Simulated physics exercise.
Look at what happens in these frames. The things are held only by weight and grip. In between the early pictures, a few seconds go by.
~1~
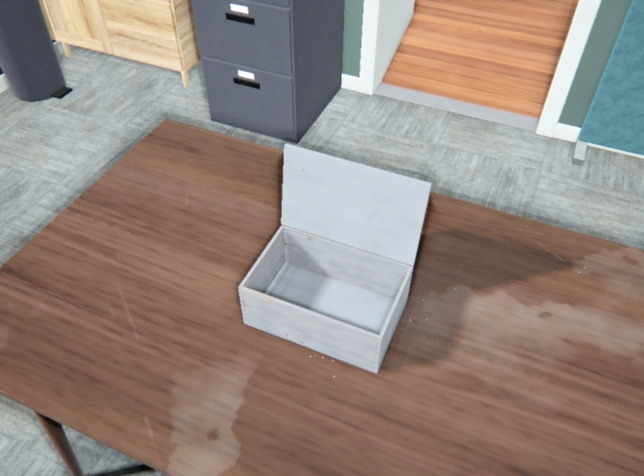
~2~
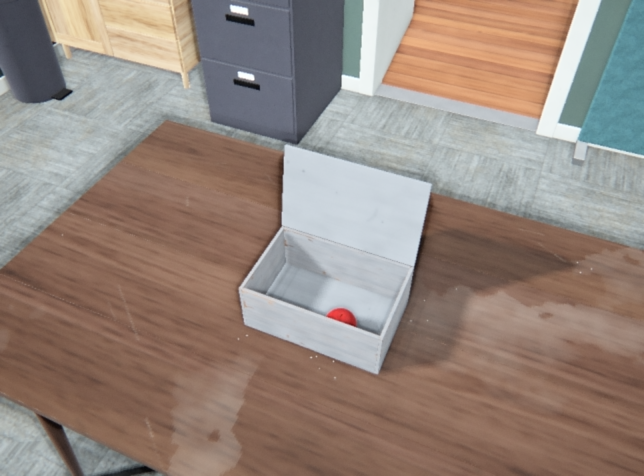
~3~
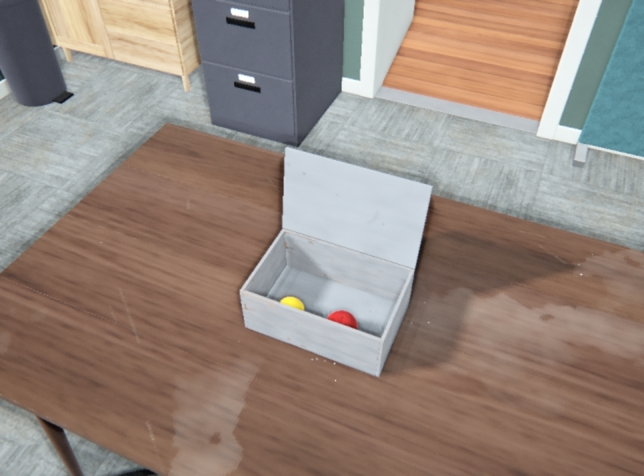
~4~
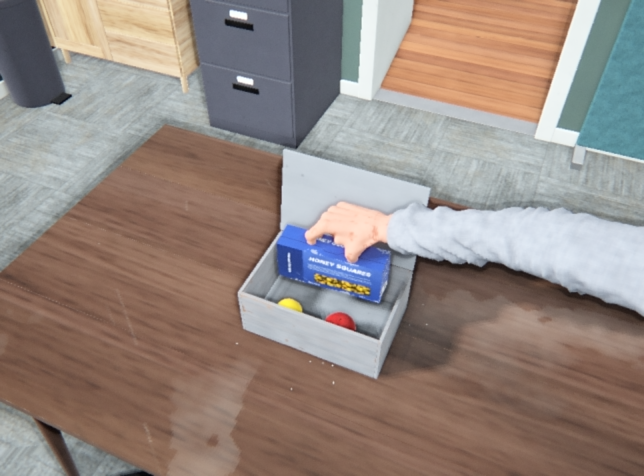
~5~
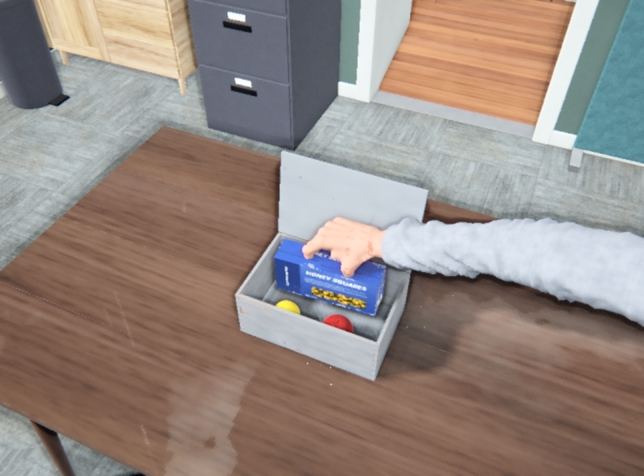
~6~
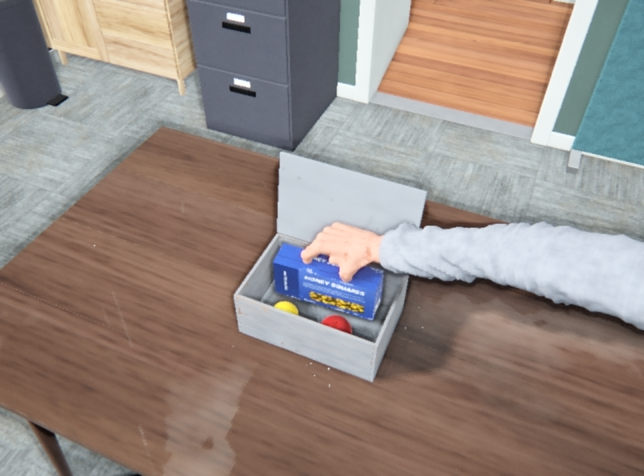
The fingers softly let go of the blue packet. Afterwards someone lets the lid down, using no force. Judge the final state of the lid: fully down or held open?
I expect the lid to settle fully.
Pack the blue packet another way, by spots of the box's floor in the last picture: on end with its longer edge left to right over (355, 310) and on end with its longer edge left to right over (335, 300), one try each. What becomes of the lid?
On the first try the lid stays partly open, and on the second it stays partly open.
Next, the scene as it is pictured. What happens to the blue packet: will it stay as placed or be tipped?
Result: The blue packet remains as it was set.
Then, 0.50 s later than the last frame, blue packet tilted by 15° near (328, 293).
Then, 1.40 s later than the last frame, lid 71° above the rim; blue packet moved a little near (326, 301); red apple moved a little.
Then, 1.70 s later than the last frame, lid 40° above the rim; blue packet moved a little near (326, 301); red apple moved a little.
Then, 1.90 s later than the last frame, lid 13° above the rim; blue packet moved a little near (326, 301); red apple moved a little.
When it is over, lid shut; moved from the start, blue packet; the other 2 as before. End places, in pixels of the last picture, blue packet near (326, 301).
